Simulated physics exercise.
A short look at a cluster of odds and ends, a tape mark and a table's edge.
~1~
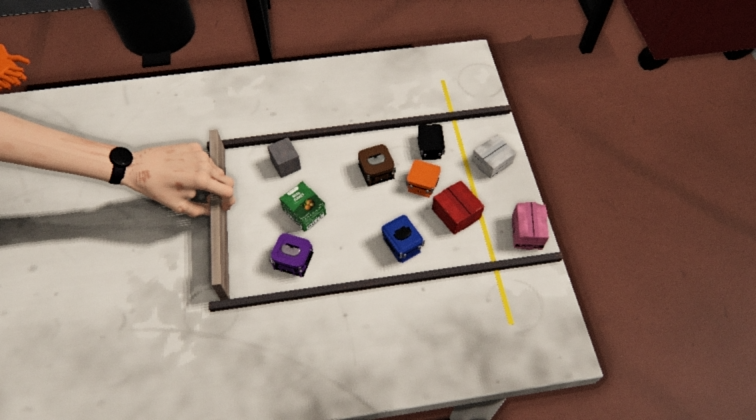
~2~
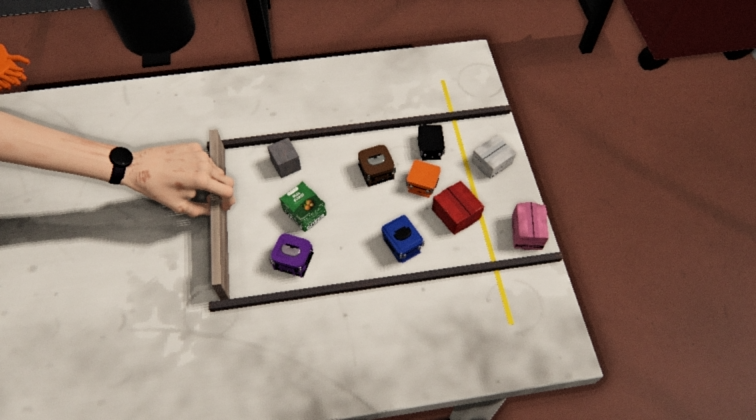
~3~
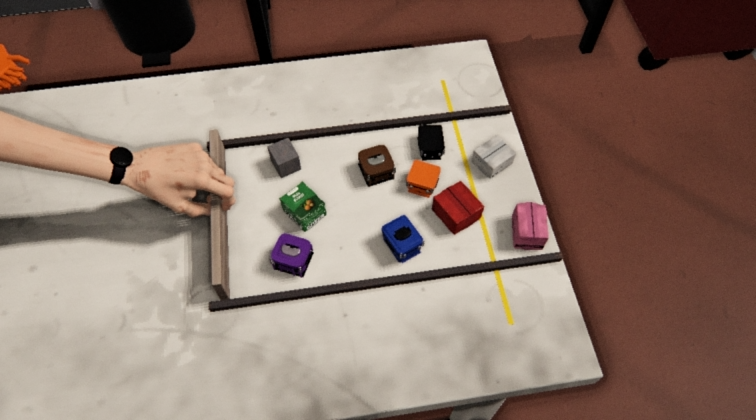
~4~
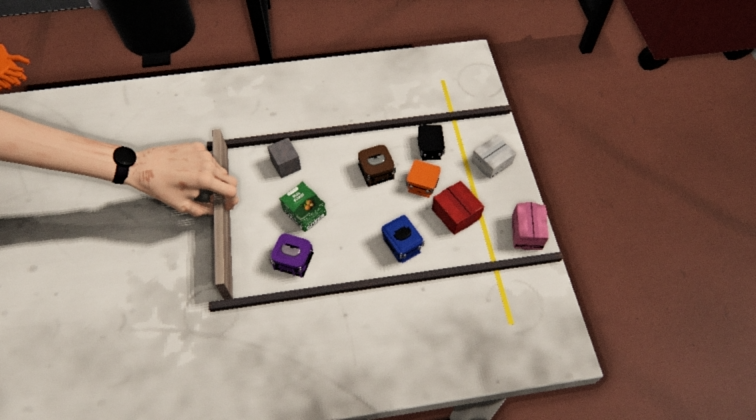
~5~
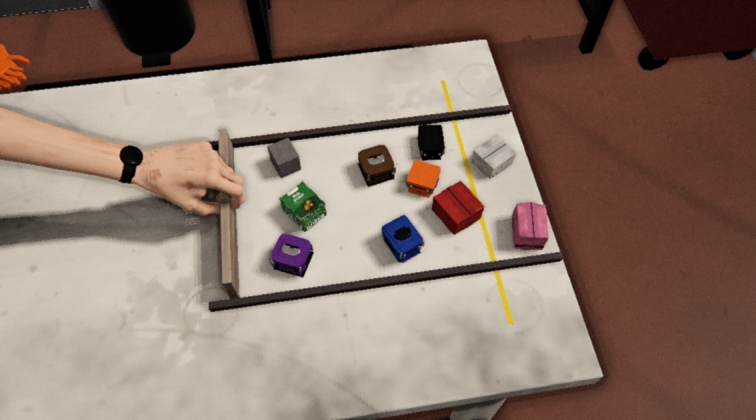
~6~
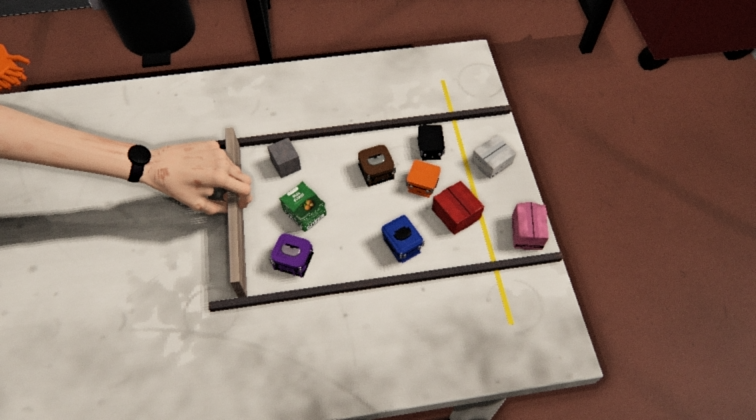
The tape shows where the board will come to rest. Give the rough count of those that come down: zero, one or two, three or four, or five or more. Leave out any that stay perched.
Outcome: The number that fall off is one or two.
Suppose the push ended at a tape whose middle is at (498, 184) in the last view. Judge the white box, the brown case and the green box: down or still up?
The white box comes down; the brown case survives; the green box does not fall.
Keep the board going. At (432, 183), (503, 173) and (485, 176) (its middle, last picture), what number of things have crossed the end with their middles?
In that order 0, 6 and 3.
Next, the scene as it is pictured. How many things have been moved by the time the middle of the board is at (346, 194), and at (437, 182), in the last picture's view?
At the one place 5, at the other 10.
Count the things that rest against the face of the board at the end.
In contact: 4.
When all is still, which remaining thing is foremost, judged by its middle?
It is the red box.
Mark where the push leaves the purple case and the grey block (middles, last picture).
The purple case at (501, 220), the grey block at (472, 135).
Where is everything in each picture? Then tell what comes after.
In the first picture, pink box (530, 226); white box (494, 157); red box (458, 208); board (219, 211); tape (473, 187).
In the second picture, white box (494, 157); brown case (376, 165).
In the third picture, red box (458, 208); grey block (285, 158).
In the fourth picture, pink box (530, 226); blue case (402, 239).
In the fifth picture, white box (494, 157); board (228, 210).
In the sixth picture, pink box (530, 226); white box (494, 157); red box (458, 208); board (235, 209); tape (473, 187).
Early on, none off yet; pink box at rest near (530, 226); white box at rest near (494, 157); red box at rest near (458, 208).
Finally, the number that fall off is one or two; lost, pink box.
